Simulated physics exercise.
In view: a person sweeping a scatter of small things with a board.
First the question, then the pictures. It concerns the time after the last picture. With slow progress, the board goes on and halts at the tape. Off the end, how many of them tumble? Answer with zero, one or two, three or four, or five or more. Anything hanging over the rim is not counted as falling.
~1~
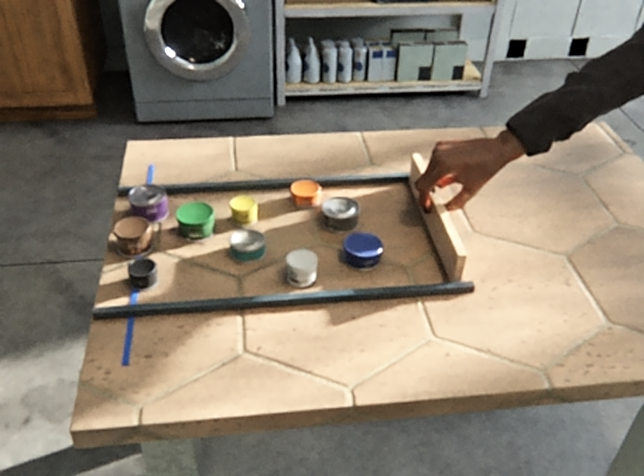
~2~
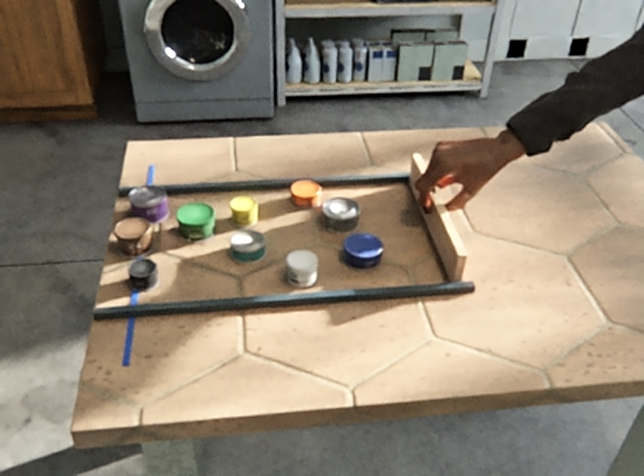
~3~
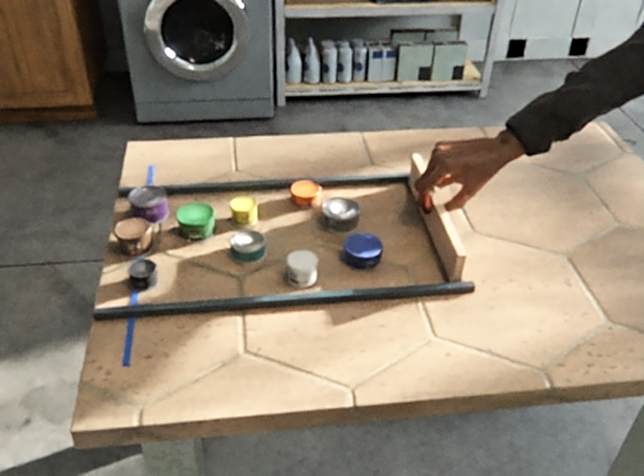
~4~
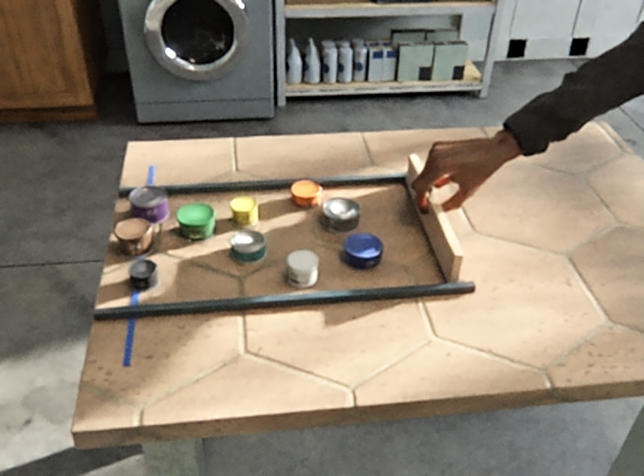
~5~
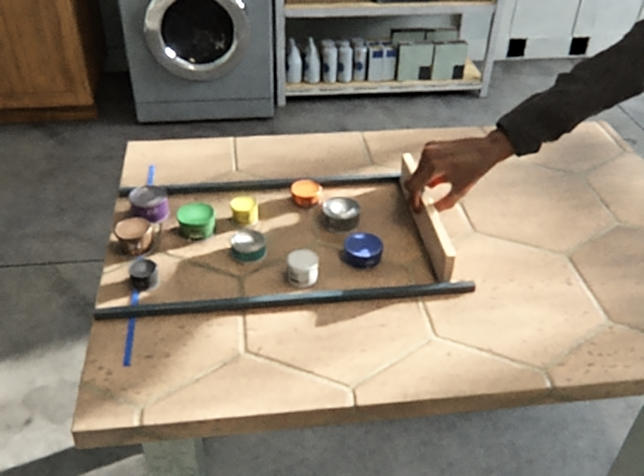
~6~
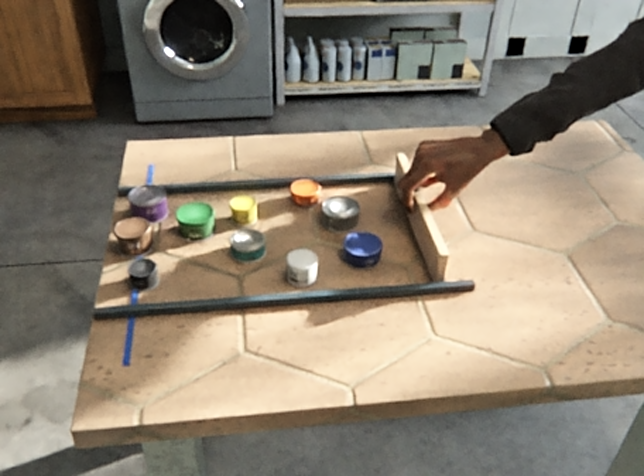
Five or more.
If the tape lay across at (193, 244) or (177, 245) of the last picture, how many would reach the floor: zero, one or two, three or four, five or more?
The first spot gives none at all, the second gives just one or two.
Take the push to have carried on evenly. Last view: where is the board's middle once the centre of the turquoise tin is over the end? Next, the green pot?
The middle is at (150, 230) when it's the turquoise tin, and at (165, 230) when it's the green pot.
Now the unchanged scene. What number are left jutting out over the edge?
The tally is 3.
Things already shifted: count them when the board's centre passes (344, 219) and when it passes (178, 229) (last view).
Tally: 2; 10.
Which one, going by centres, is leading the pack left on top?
That's the yellow tin.
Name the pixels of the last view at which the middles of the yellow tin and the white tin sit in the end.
First: About (116, 211); second: About (117, 292).
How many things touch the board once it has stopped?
Looks like 4 of them, all told.
Soon after, none off yet; brown pot at rest near (134, 238); purple pot at rest near (149, 204); black pot at rest near (143, 275).
Then, none off yet; brown pot moved about its own width near (112, 245); purple pot moved a little near (130, 201); black pot moving near (136, 277).
By the end, the number that fall off is five or more; fallen, turquoise tin, green pot, black pot, purple pot and brown pot.
